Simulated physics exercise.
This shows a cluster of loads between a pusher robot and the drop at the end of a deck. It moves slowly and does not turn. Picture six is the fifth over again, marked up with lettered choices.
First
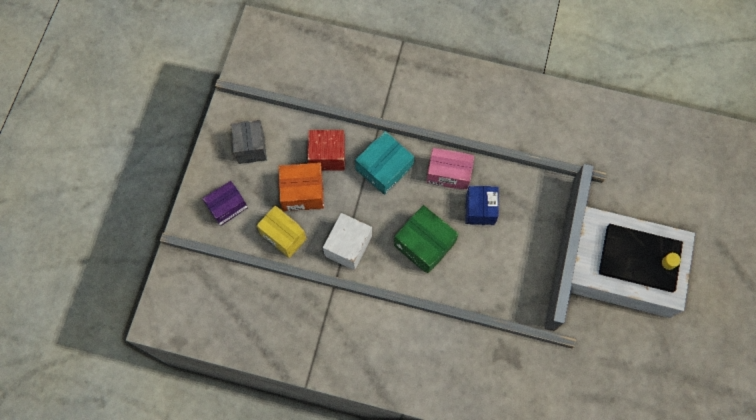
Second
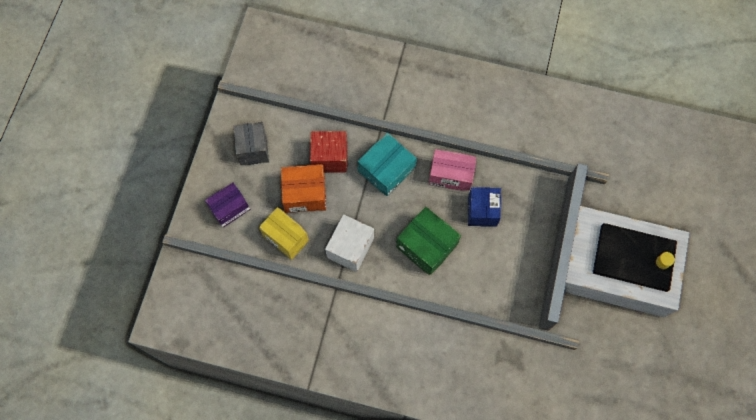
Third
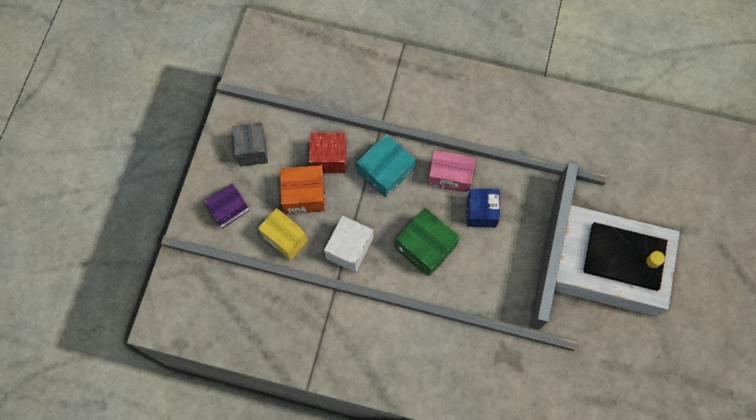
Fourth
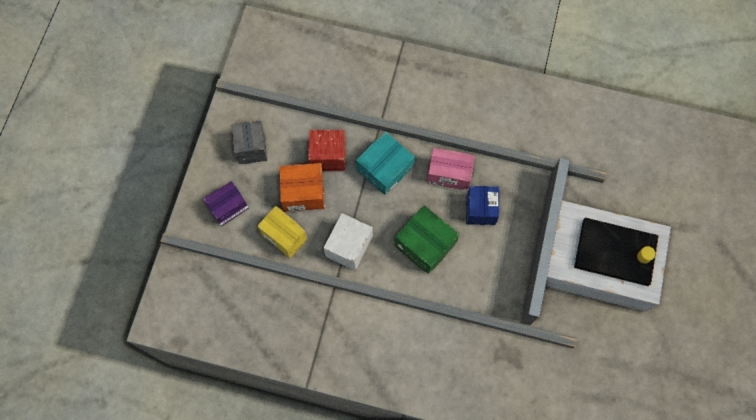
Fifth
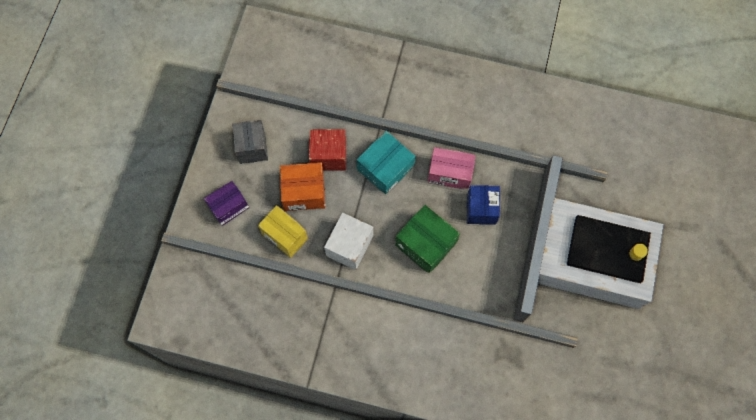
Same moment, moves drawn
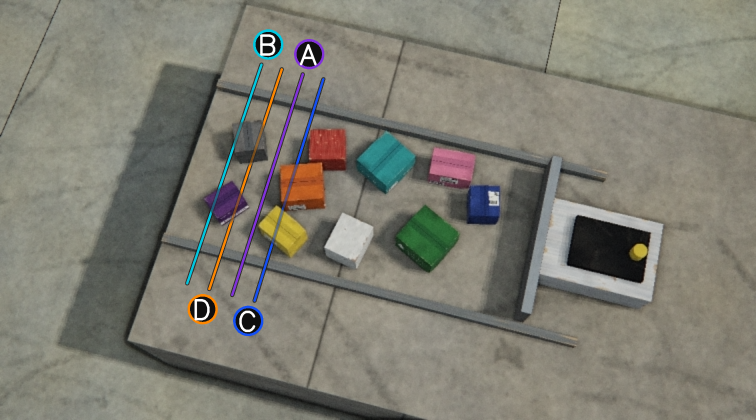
The clip opens on a stone deck where a loose cluster of small coloured boxes sits between two grey rails, with a white pusher robot at the right. The robot slides slowly leftward, its wide grey blade narrowing the gap to the blue and green boxes, while all the boxes stay still.
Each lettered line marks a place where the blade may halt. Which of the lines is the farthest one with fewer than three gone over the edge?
Line C.
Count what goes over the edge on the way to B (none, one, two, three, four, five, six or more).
By then, six or more.
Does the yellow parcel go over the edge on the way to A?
Yes.
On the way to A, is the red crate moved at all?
By then, yes.
On the marked copy, A at (269, 180); B at (226, 169); C at (291, 185); D at (247, 174).
Taking C. A third of the way, robot (510, 224); pink parcel (434, 164); green box (410, 238).
Two thirds of the way, robot (419, 202); grey parcel (235, 143); yellow parcel (243, 230).
When it is over, robot (349, 185); grey parcel over the edge; purple box over the edge; two fallen.
As for the rest, A drops four; B drops seven; D drops six.
